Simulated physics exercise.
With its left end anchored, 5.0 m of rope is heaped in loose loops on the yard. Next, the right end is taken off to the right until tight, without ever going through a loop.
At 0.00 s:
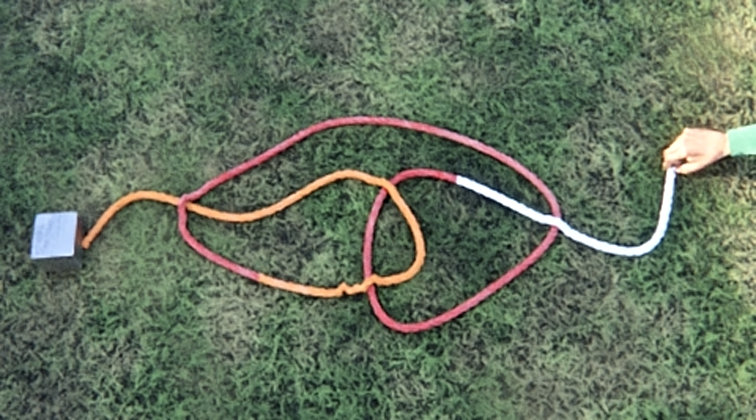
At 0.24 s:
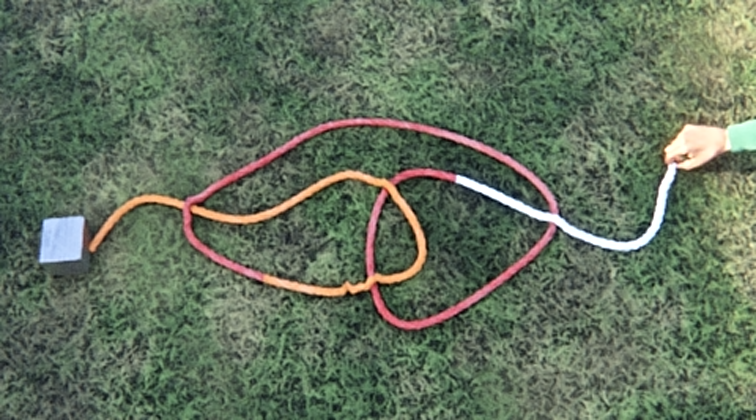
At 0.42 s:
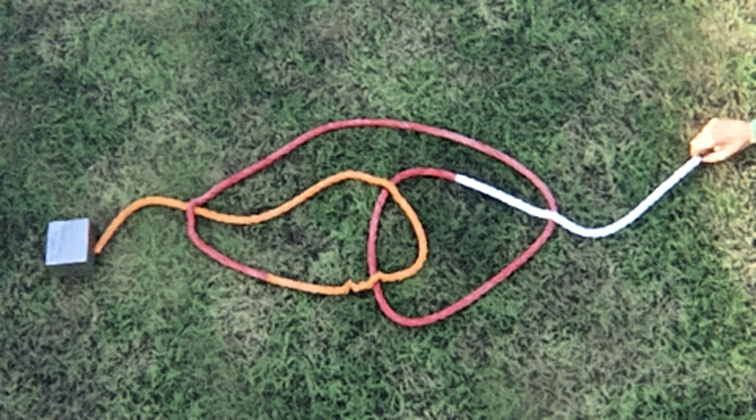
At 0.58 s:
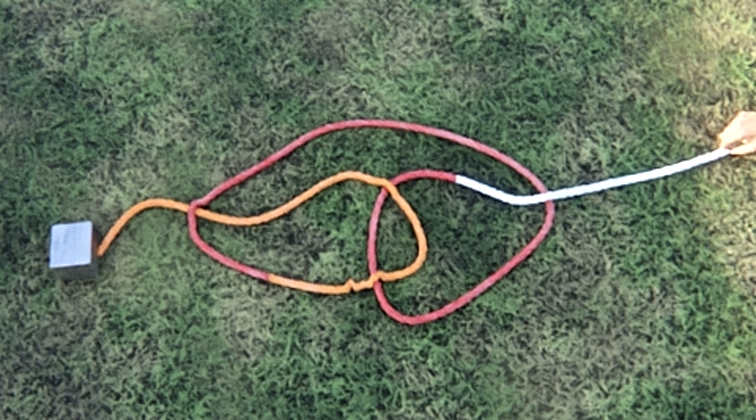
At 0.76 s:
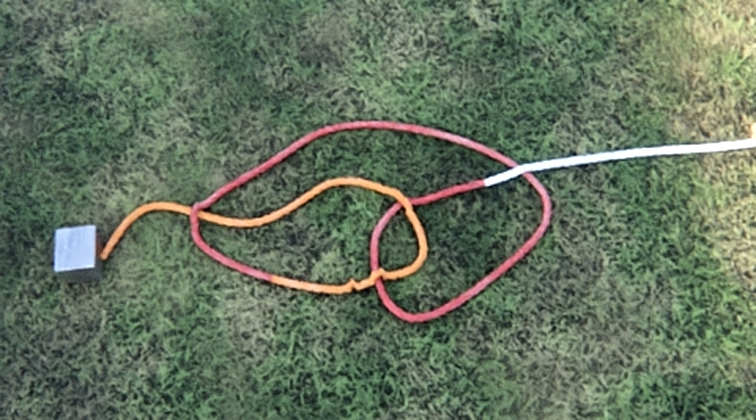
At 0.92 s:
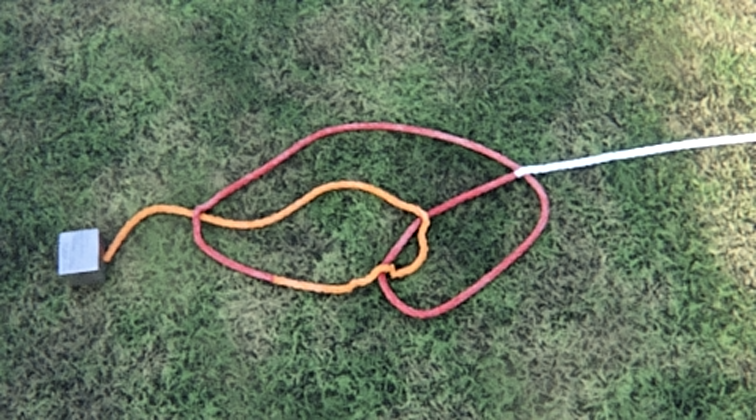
A hand at the right draws the white end of a rope rightward across the grass and passes out of view. The slack white part straightens, then the red inner curve is pulled taut toward the upper right, while the orange part by the small box barely shifts.
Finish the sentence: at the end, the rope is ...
... straight, without a knot.
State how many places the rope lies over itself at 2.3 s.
The count is 2.
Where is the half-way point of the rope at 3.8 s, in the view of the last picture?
That point lies near pixel (504, 161) in the last picture.
At 2.3 s, the ends are 2.8 m apart, loops still 49 cm across.
At 3.8 s, the ends are 3.6 m apart, loops still 32 cm across.
At 5.2 s, the ends are 4.5 m apart, loops still 28 cm across.
At 6.6 s, the ends are 5.0 m apart, and it runs straight.
At 6.9 s, the ends are 5.0 m apart, and it runs straight.
